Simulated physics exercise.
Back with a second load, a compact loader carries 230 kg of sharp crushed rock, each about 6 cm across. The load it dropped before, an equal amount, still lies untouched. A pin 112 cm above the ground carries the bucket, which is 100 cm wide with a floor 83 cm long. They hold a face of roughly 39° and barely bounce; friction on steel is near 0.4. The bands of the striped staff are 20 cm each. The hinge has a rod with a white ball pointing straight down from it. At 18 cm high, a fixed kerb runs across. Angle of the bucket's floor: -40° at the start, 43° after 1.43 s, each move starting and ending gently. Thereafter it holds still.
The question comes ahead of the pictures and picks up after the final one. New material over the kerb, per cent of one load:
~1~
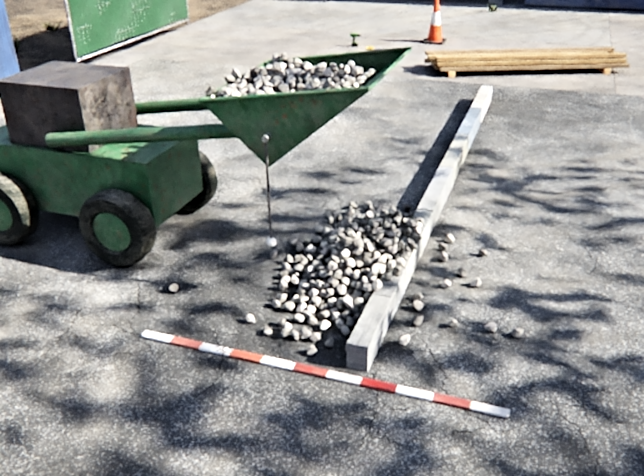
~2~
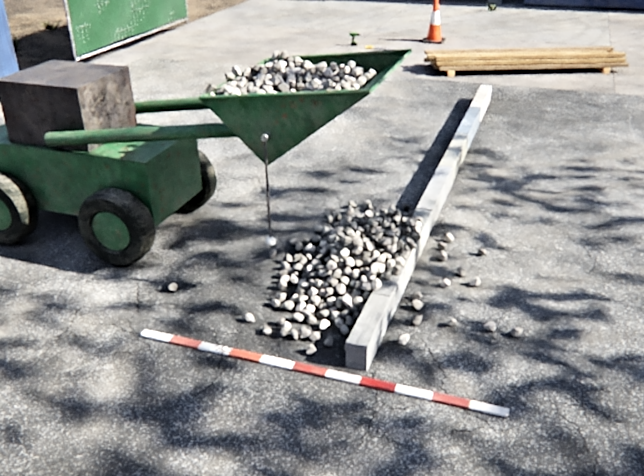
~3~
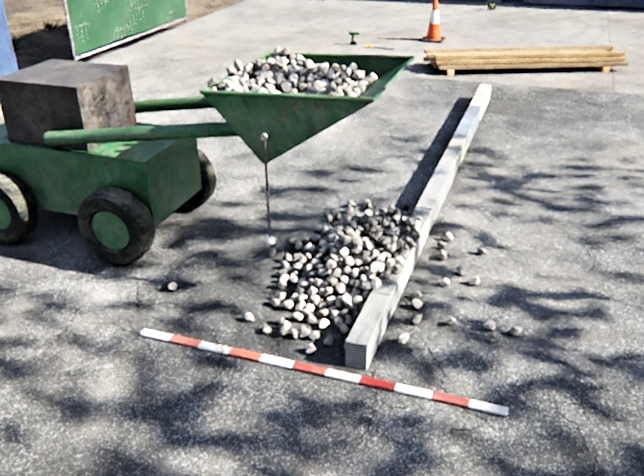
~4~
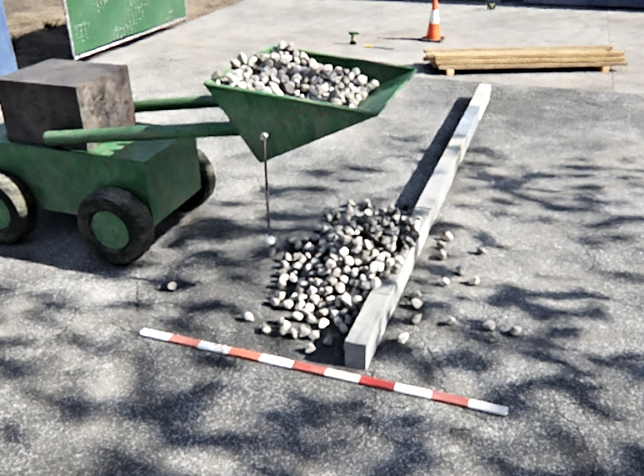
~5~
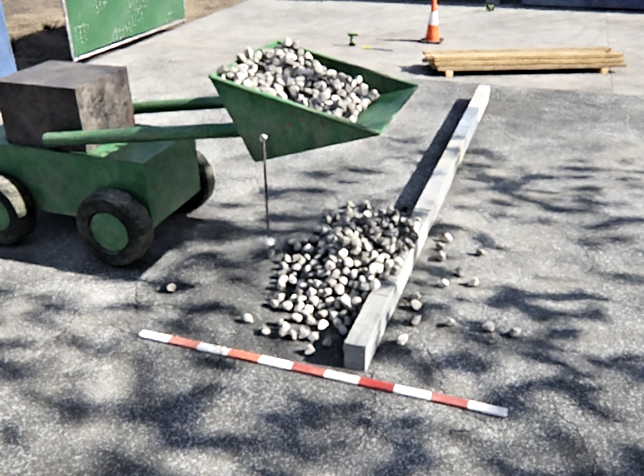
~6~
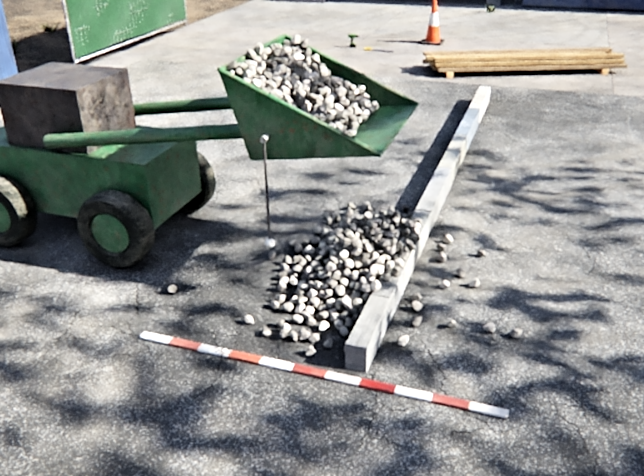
54 per cent.
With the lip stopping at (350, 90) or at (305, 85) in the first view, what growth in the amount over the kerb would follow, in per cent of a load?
Some 35 percent, and then 5 percent.
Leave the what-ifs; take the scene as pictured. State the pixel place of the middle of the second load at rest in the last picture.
(415, 268).
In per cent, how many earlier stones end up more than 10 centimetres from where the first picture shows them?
I'd put it at about 0 per cent.
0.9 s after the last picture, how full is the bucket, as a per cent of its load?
Near 50 per cent of the load is held.
Then, 0.5 s after the last picture the floor is at 30°; in per cent of one load, 100 in the bucket, 97 on this side of the kerb, 2 over the kerb; the foremost stones are at (469, 289).
Then, 0.9 s after the last picture the floor is at 43°; in per cent of one load, 52 in the bucket, 144 on this side of the kerb, 4 over the kerb; the foremost stones are at (469, 292).
Then, 1.3 s after the last picture the floor is at 43°; in per cent of one load, 6 in the bucket, 156 on this side of the kerb, 38 over the kerb; the foremost stones are at (503, 297).
Then, 3.7 s after the last picture the floor is at 43°; in per cent of one load, 0 in the bucket, 143 on this side of the kerb, 57 over the kerb; the foremost stones are at (568, 295). Net gain over the kerb, 54.
